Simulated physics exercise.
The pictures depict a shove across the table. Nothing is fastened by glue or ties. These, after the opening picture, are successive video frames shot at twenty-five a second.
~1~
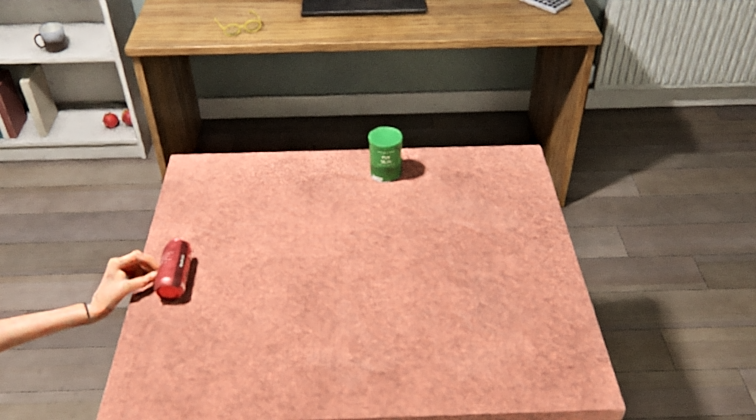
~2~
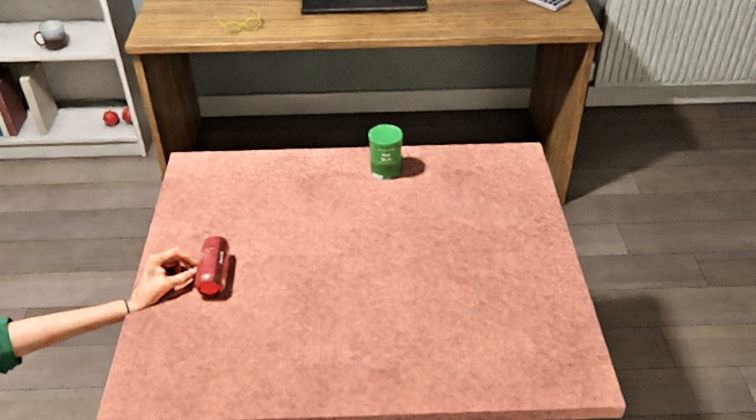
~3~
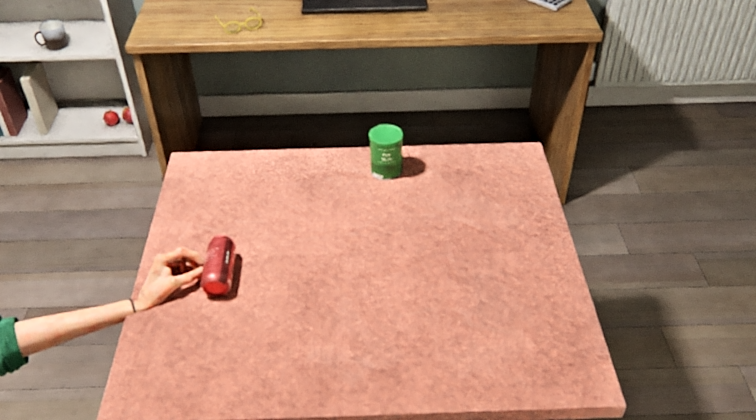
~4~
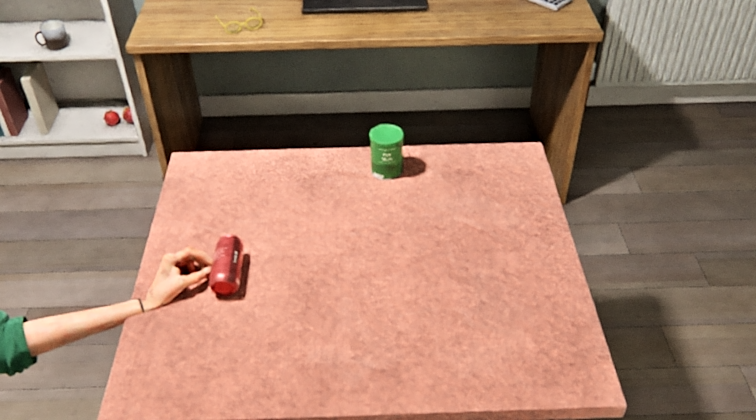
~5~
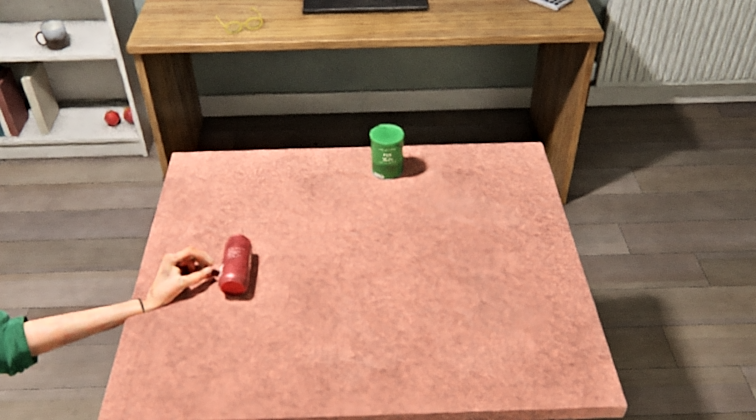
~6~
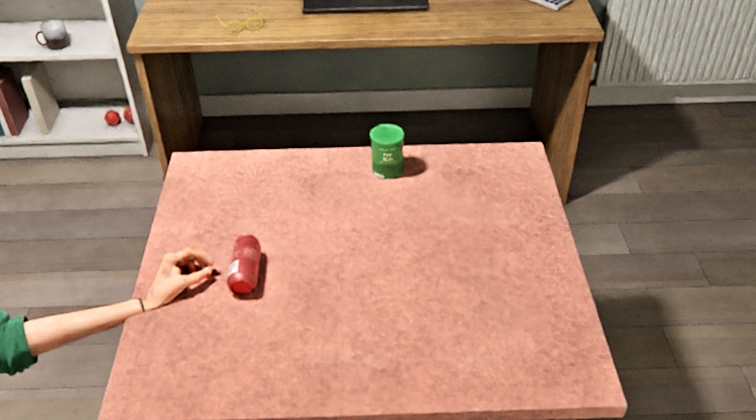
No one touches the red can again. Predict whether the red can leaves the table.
Does not come off.
Then, 0.20 s past the last view, red can displaced well along near (282, 264).
Then, 0.40 s past the last view, red can displaced well along near (312, 263).
Then, 0.70 s past the last view, red can displaced well along near (344, 262).
Finally, moved from the start, red can. Final places as the last picture's camera would see them, red can near (364, 261).
